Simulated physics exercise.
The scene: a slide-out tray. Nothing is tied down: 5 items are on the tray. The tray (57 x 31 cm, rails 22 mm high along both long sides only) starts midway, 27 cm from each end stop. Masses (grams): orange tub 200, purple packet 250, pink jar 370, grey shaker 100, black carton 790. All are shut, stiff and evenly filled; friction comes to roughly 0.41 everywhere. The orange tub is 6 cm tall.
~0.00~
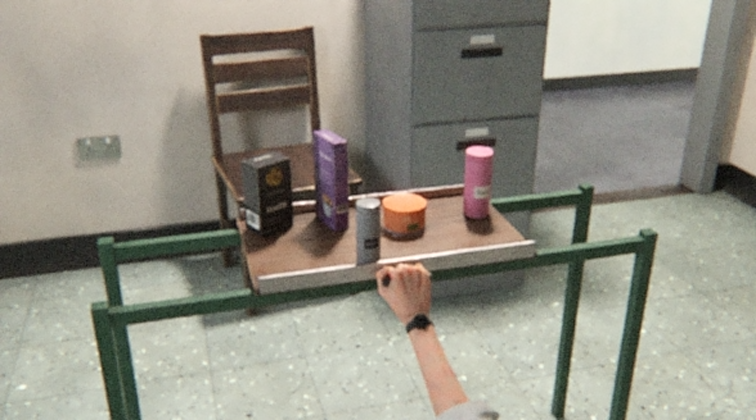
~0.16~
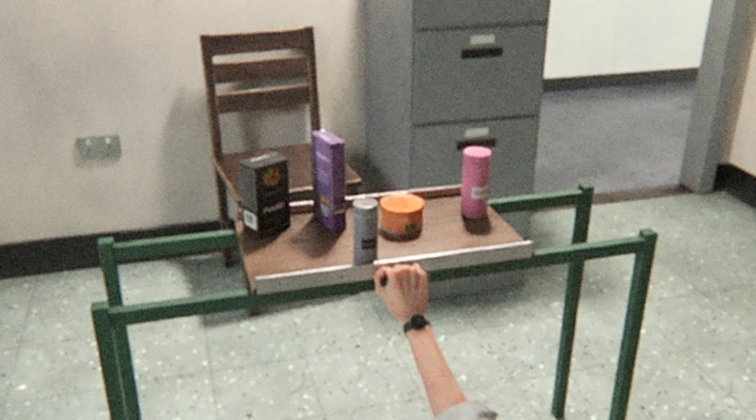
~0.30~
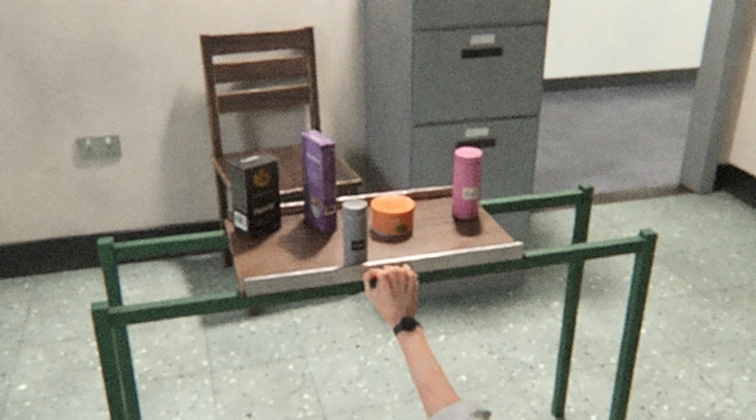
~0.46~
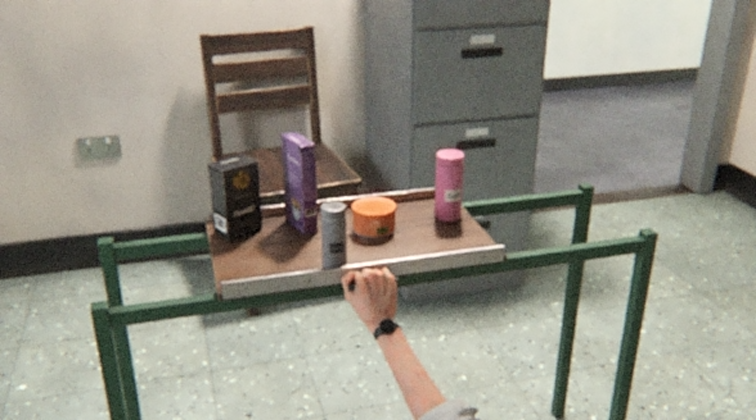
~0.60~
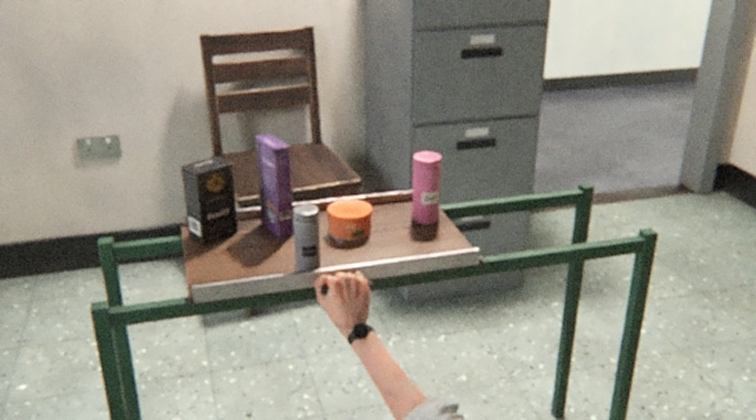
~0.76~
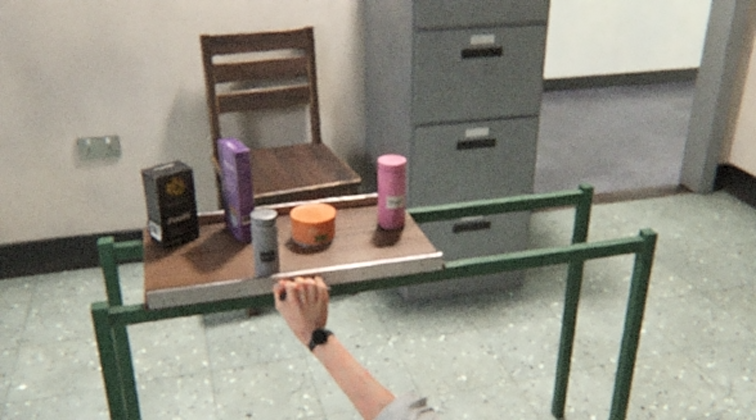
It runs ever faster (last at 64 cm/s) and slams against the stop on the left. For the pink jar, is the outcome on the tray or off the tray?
The pink jar remains aboard.
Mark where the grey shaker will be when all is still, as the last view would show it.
Around (166, 279).
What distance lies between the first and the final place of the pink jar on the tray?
About 3 cm.
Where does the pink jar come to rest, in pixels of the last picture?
Near (348, 197).
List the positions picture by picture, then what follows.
In the first frame, tray midway; pink jar (478, 183); orange tub (404, 214).
In the second frame, tray moved 1 cm left; grey shaker (366, 234); black carton (265, 194).
In the third frame, tray moved 3 cm left; orange tub (393, 215); purple packet (319, 181).
In the fourth frame, tray moved 7 cm left; grey shaker (334, 238); black carton (236, 197).
In the fifth frame, tray moved 12 cm left; orange tub (350, 220); purple packet (275, 186).
In the sixth frame, tray moved 20 cm left; pink jar (392, 192); grey shaker (266, 246).
Around 0.96 s, tray moved 27 cm left; pink jar at 3° to upright near (346, 196); purple packet at 15° to upright; grey shaker at 9° to upright.
Around 1.16 s, tray moved 27 cm left; pink jar shifted 3 cm near (347, 197); grey shaker at 44° to upright; purple packet at 31° to upright.
Finally (2.0 s), on their side or leaning hard on the tray, grey shaker; not toppled but over 5 cm from the start, purple packet; the other 3 still in place (within 5 cm). In the last view, pink jar near (348, 197).
